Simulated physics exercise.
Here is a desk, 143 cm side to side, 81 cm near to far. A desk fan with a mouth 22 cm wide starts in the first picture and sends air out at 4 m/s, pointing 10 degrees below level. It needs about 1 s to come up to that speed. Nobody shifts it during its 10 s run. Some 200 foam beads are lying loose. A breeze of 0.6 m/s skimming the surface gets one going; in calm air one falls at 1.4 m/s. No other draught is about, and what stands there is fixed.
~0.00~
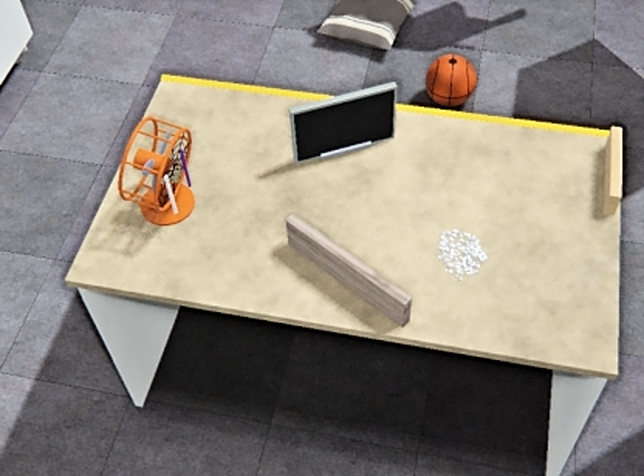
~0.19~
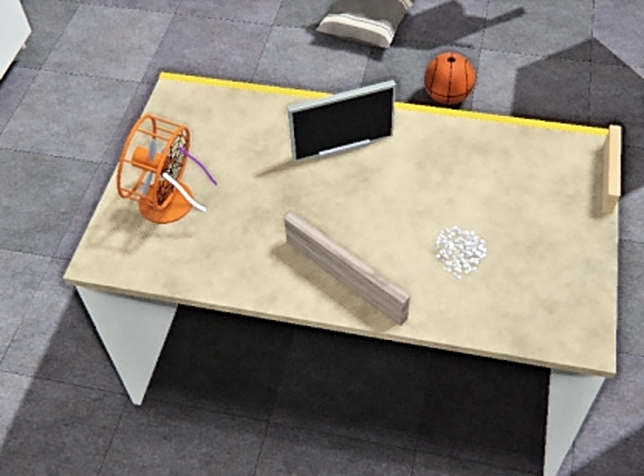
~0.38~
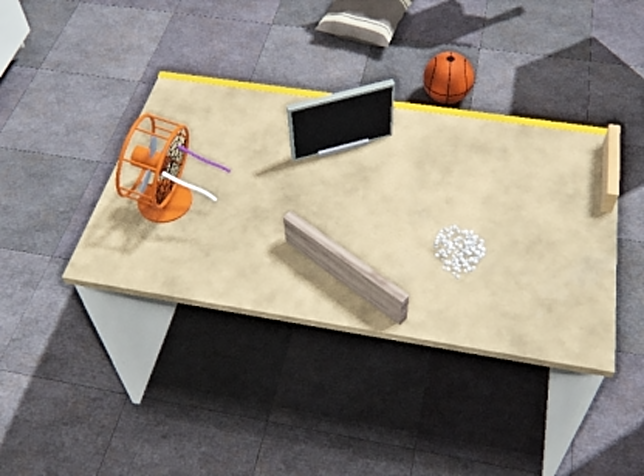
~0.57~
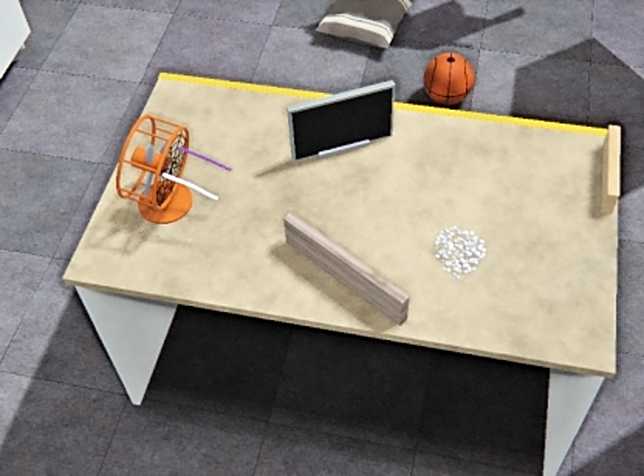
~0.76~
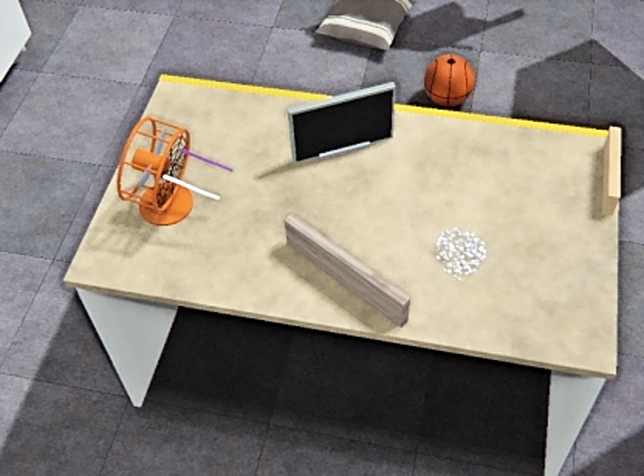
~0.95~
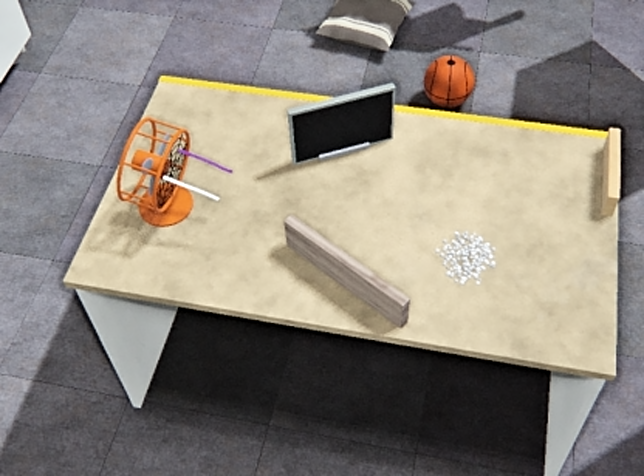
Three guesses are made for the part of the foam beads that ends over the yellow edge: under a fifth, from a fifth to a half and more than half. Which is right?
The share over the yellow edge is not even a fifth.
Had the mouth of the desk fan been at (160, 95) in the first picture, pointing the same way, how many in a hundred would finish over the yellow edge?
In that case some 0 per cent.
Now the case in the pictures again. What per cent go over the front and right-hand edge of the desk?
About 30 % front, 70 % right-hand.
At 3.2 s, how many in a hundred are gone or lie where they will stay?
About 100 %.
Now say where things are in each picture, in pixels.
In the first picture, the middle of the foam beads is near (464, 252), none has stirred yet and the mouth of the desk fan is at (156, 164).
In the second picture, the middle of the foam beads is near (462, 251), none has stirred yet and the yellow edge is centred on (381, 101).
In the third picture, the middle of the foam beads is near (461, 250), none has stirred yet, the top of a board is at (344, 254) and the top of a laptop is at (341, 94).
In the fourth picture, the middle of the foam beads is near (462, 251) and none has stirred yet.
In the fifth picture, the middle of the foam beads is near (462, 252) and none has stirred yet.
In the sixth picture, the middle of the foam beads is near (467, 255), the farthest in sight from the desk fan is at (493, 267) and about 50 % have left their places.
After 2.0 s the count stands so, 0 % are over the yellow edge.
After 3.2 s the count stands so, 0 % are over the yellow edge.
After 5.5 s the count stands so, 0 % are over the yellow edge.
After 10.0 s, at the end, 0 % are over the yellow edge.
